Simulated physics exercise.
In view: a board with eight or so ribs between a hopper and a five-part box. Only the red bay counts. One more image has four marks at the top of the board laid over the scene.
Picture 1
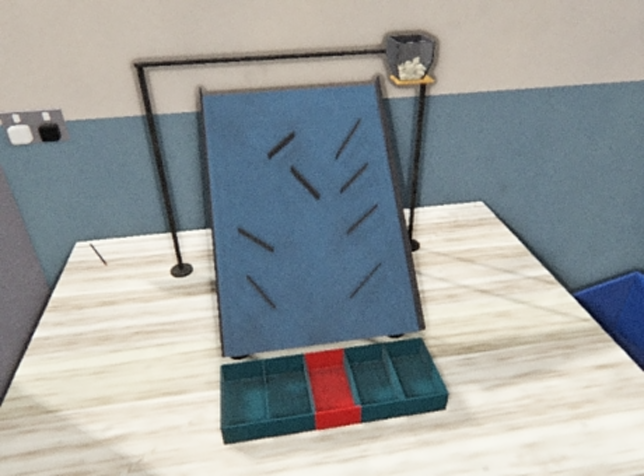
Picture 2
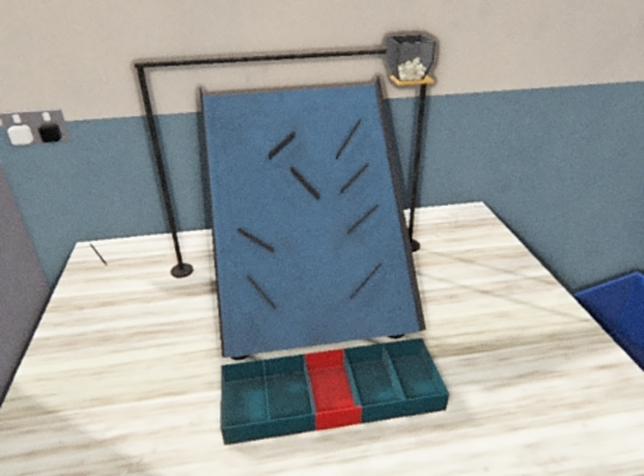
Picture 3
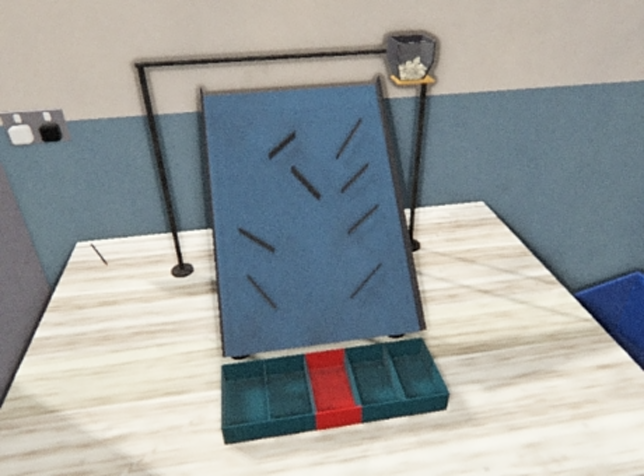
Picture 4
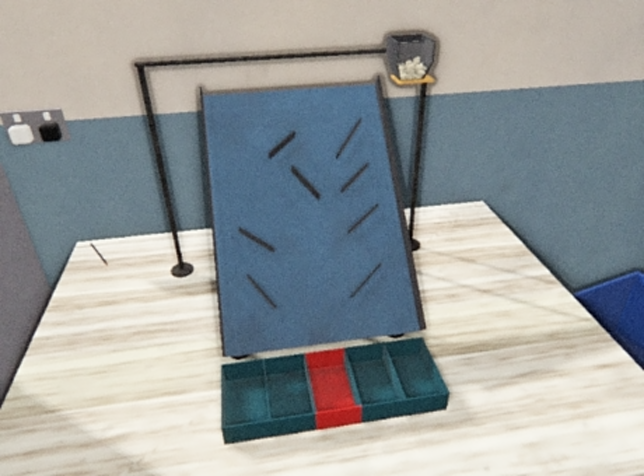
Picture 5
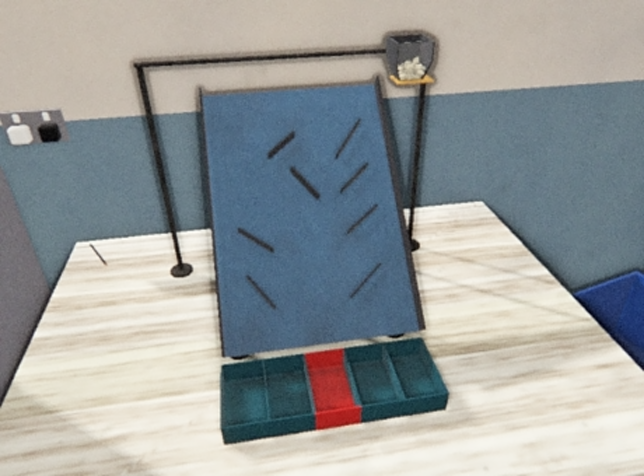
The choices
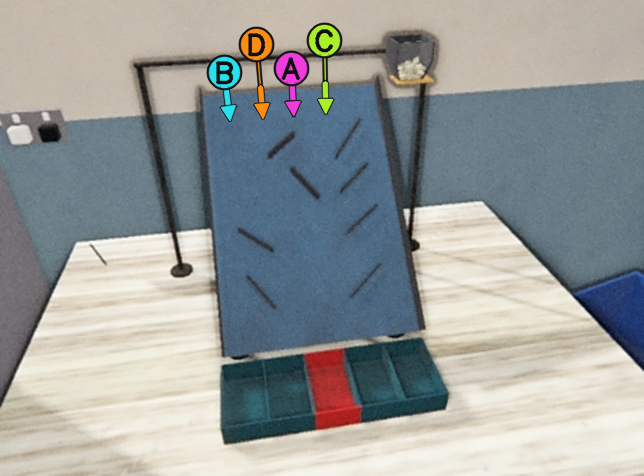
Blue sloping board with dark ribs standing motionless on a pale table, a hopper of white beans above a red-centred green box.
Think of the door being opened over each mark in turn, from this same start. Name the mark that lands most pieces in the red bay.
C is best.
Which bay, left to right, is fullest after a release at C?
The third.
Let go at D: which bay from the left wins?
The third from the left.
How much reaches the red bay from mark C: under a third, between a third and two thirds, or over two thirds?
Over two thirds.
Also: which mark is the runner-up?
The answer is A.
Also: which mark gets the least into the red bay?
That would be B.
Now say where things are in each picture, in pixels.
Hopper at (408, 69), white beans, door shut, in the first frame.
Ribs (269, 154) to (295, 132), (338, 154) to (361, 119), (292, 166) to (320, 196), in the second frame.
Ribs (343, 188) to (369, 163), (239, 228) to (274, 249), (350, 230) to (378, 205), in the third frame.
Ribs (248, 275) to (276, 307), (353, 296) to (381, 263), in the fourth frame.
Red bay at (338, 417), number 3 of 5 from the left, in the fifth frame.
On the marked copy, mark A meets the board at (293, 110); mark B meets the board at (229, 115); mark C meets the board at (325, 108); mark D meets the board at (262, 113).
For mark A, about two thirds in the red bay, about a quarter in other bays, a small part held on the board.
For mark B, about a third in the red bay, about half in other bays, a stray few held on the board, a small part outside the box.
For mark C, most in the red bay, a small part in other bays, a small part held on the board.
For mark D, about half in the red bay, about a third in other bays, about a quarter held on the board.
